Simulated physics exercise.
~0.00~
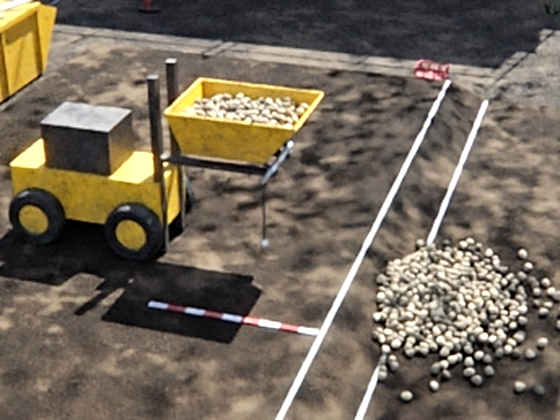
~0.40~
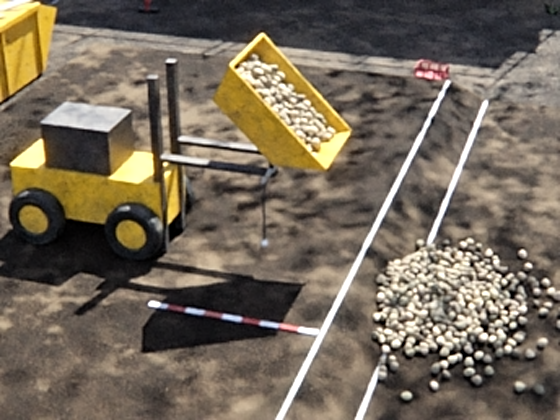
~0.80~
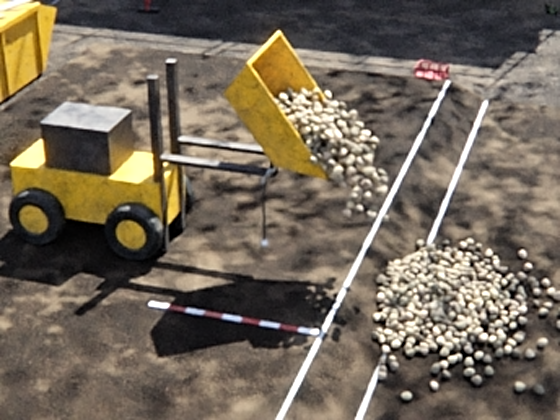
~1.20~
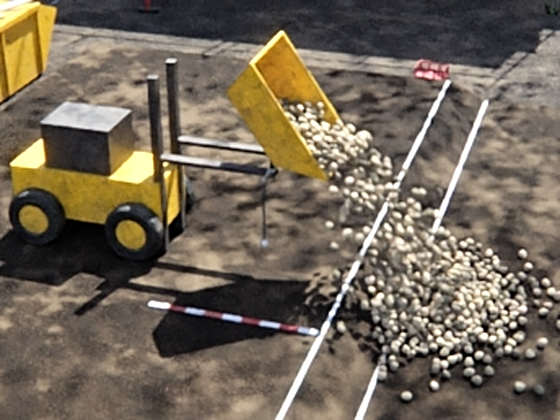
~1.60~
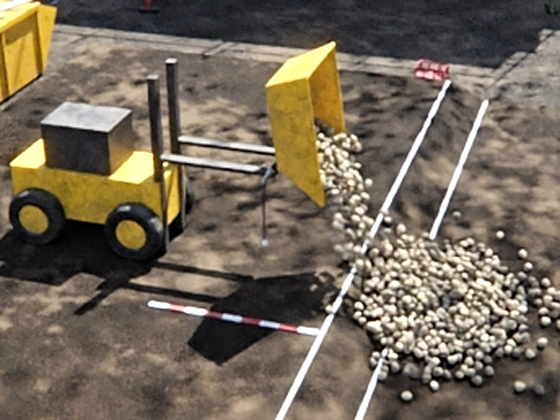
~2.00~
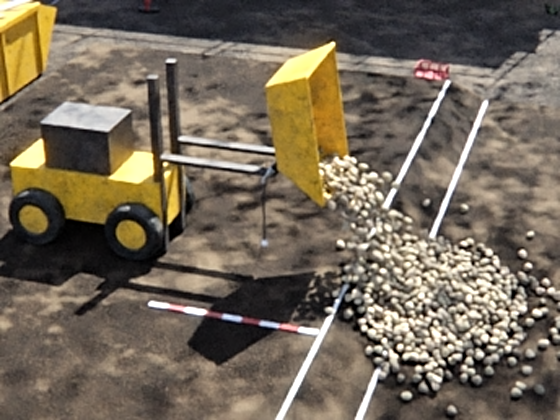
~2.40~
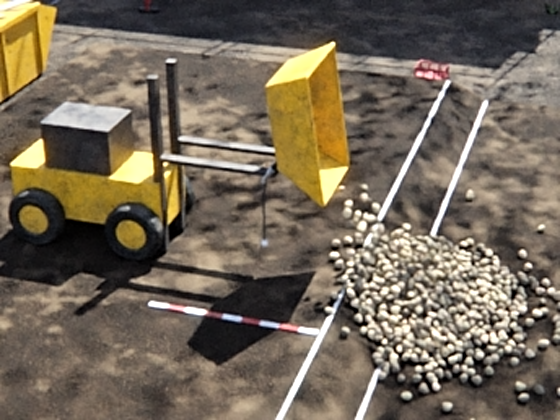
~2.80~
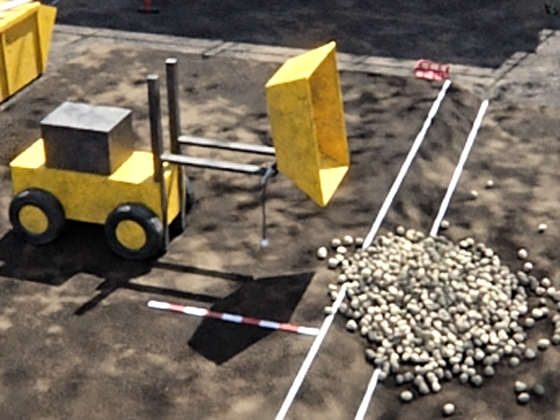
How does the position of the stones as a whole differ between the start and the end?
At the start the stones are split between the raised skip at the upper middle and a heap at the lower right. By the end they are all on the ground, so as a whole they lie farther right and lower in the view.
